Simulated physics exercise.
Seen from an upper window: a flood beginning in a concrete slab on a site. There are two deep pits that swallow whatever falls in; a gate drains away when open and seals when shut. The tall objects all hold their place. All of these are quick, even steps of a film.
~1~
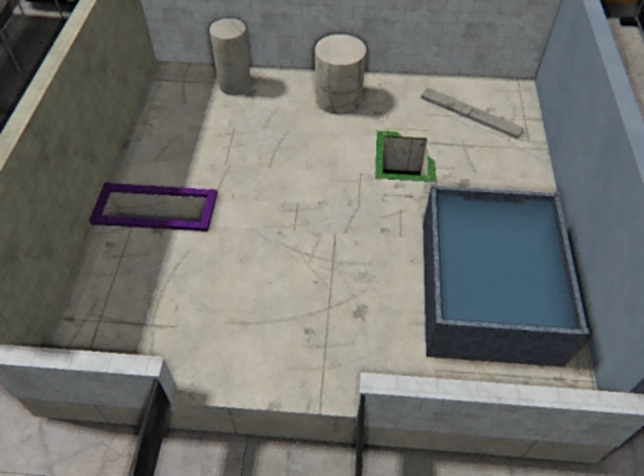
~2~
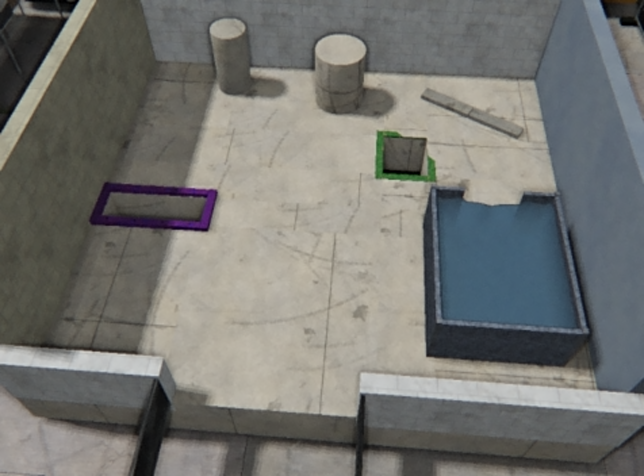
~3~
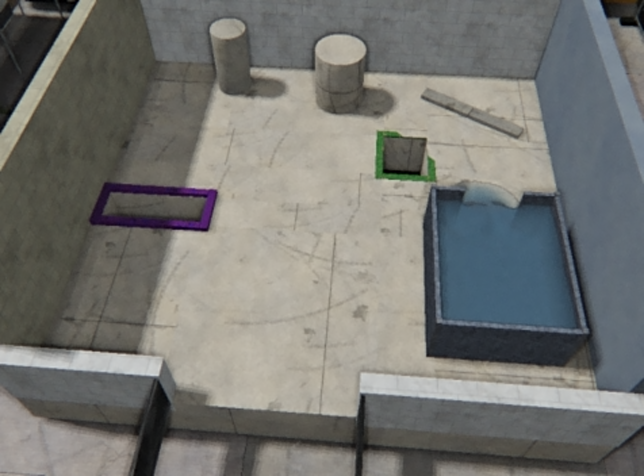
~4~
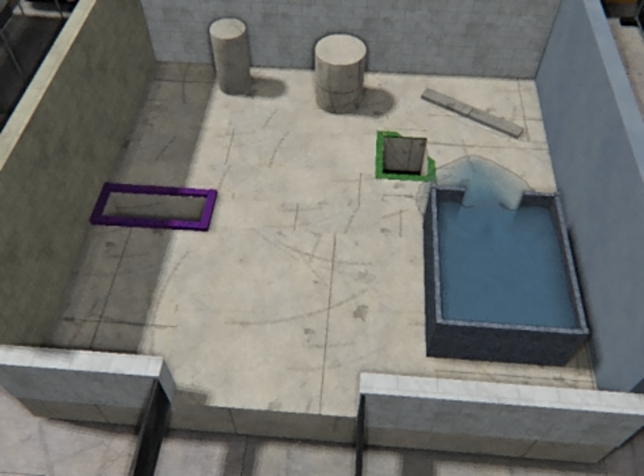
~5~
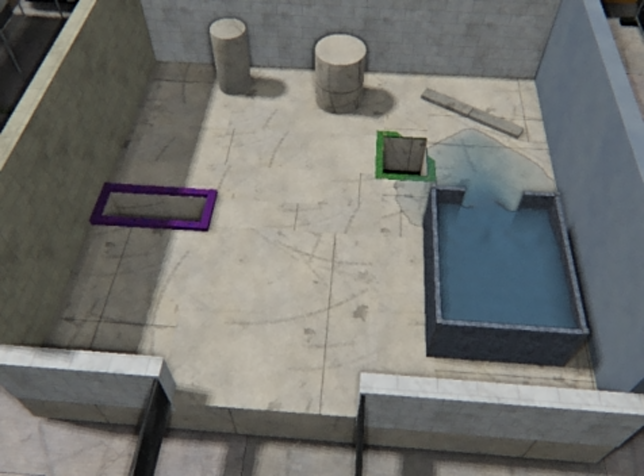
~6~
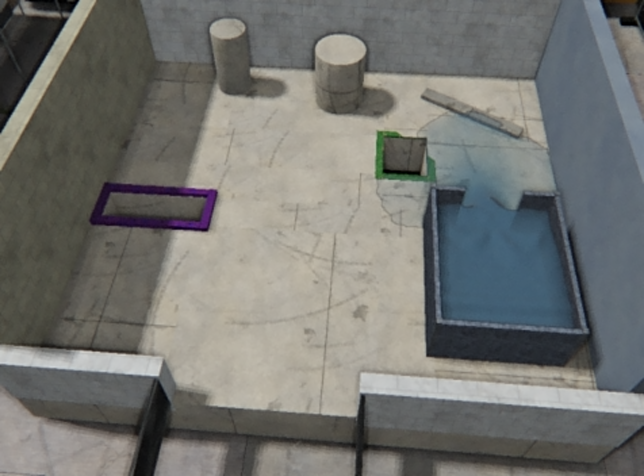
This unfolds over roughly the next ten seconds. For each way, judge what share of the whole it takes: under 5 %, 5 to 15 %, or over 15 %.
Shares: The gate takes under 5 %; the purple pit takes under 5 %; the green pit takes over 15 %.
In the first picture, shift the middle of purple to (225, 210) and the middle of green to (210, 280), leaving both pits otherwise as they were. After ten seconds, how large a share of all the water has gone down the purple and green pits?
Measured shares in per cent - purple 2, green 2.
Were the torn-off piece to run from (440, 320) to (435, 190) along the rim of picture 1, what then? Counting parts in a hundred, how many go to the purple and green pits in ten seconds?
In percent: Purple 14, green 2.
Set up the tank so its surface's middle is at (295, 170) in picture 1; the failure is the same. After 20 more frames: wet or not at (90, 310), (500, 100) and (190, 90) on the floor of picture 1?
In sequence: Unflooded, next inundated, then inundated.
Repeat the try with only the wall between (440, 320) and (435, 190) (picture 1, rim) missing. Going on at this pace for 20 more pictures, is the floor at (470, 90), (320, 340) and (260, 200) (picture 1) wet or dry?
Well, the first is missed by the spill, the next hit by the spill, the last hit by the spill.
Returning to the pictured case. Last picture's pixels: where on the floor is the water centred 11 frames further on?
Somewhere around (478, 218) in the last view.
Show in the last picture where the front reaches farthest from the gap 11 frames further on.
The front's farthest point is close to (286, 67).
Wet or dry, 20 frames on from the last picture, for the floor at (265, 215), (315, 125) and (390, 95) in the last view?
Taking them in the order given: Spared, then spared, then swamped.
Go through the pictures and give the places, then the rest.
The first frame shows still water in the open tank at (501, 257).
In the second frame, water pours out on the open tank's far side and has run to a hidden place.
In the third frame, water pours out on the open tank's far side and has run to (493, 188).
In the fourth frame, water pours out on the open tank's far side and has run to (468, 160).
In the fifth frame, water pours out on the open tank's far side and has run to (476, 133).
In the sixth frame, water pours out on the open tank's far side and has run to (454, 113).
A moment on, water covers 20 % of the floor; the gate 0 %, the purple pit 0 %, the green pit 4 %.
Next, water covers 25 % of the floor; the gate 0 %, the purple pit 0 %, the green pit 7 %.
Then, water covers 30 % of the floor; the gate 0 %, the purple pit 0 %, the green pit 11 %.
Later, water covers 65 % of the floor; the gate 0 %, the purple pit 0 %, the green pit 16 %.
In the end, water covers 80 % of the floor; the gate 2 %, the purple pit 1 %, the green pit 22 %.
